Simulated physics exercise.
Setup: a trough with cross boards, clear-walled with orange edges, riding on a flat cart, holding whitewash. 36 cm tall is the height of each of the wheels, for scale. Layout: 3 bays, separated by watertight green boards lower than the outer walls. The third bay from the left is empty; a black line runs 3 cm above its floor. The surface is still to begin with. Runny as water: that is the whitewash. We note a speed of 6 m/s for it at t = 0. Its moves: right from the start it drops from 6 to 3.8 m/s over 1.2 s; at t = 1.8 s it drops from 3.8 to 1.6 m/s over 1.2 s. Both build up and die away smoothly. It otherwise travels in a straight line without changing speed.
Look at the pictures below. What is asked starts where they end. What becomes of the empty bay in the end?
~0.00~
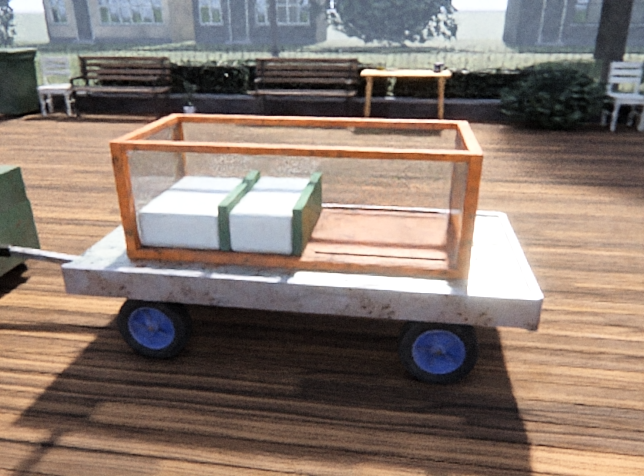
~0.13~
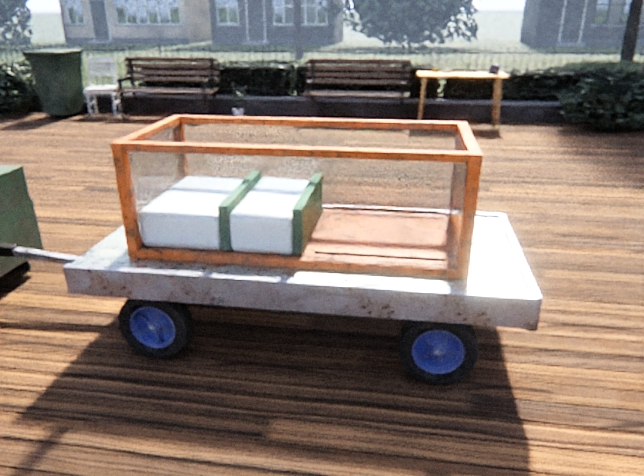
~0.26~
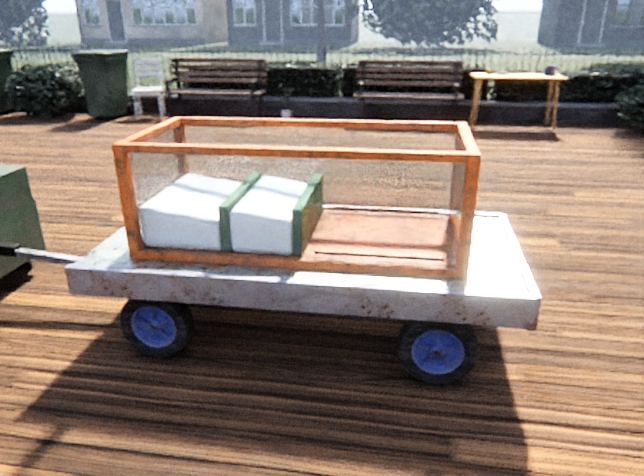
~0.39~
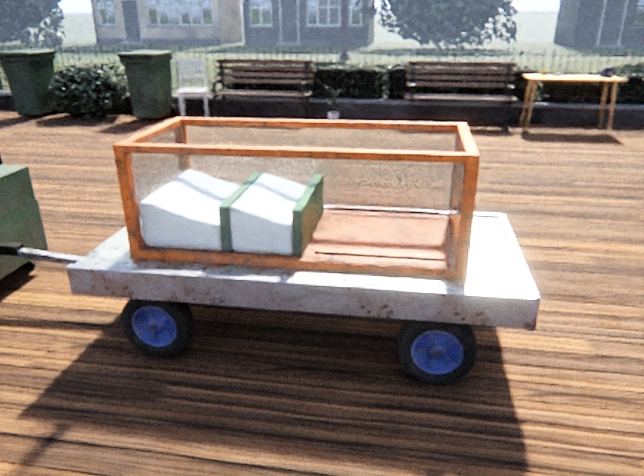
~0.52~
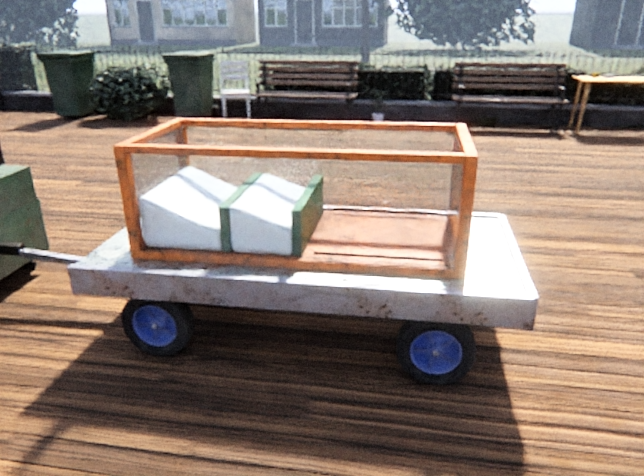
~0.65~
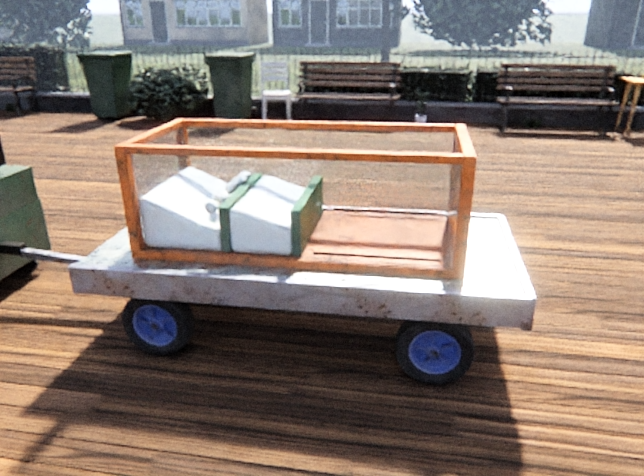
It receives nothing.
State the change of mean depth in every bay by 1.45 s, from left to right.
From the left: 0, 1 down, 0.
After 1.45 s the bays hold 19, 18, 0 cm, left to right.
After 2.45 s the bays hold 19, 18, 0 cm, left to right.
After 3.55 s the bays hold 19, 18, 0 cm, left to right.
After 5.99 s the bays hold 19, 18, 0 cm, left to right.
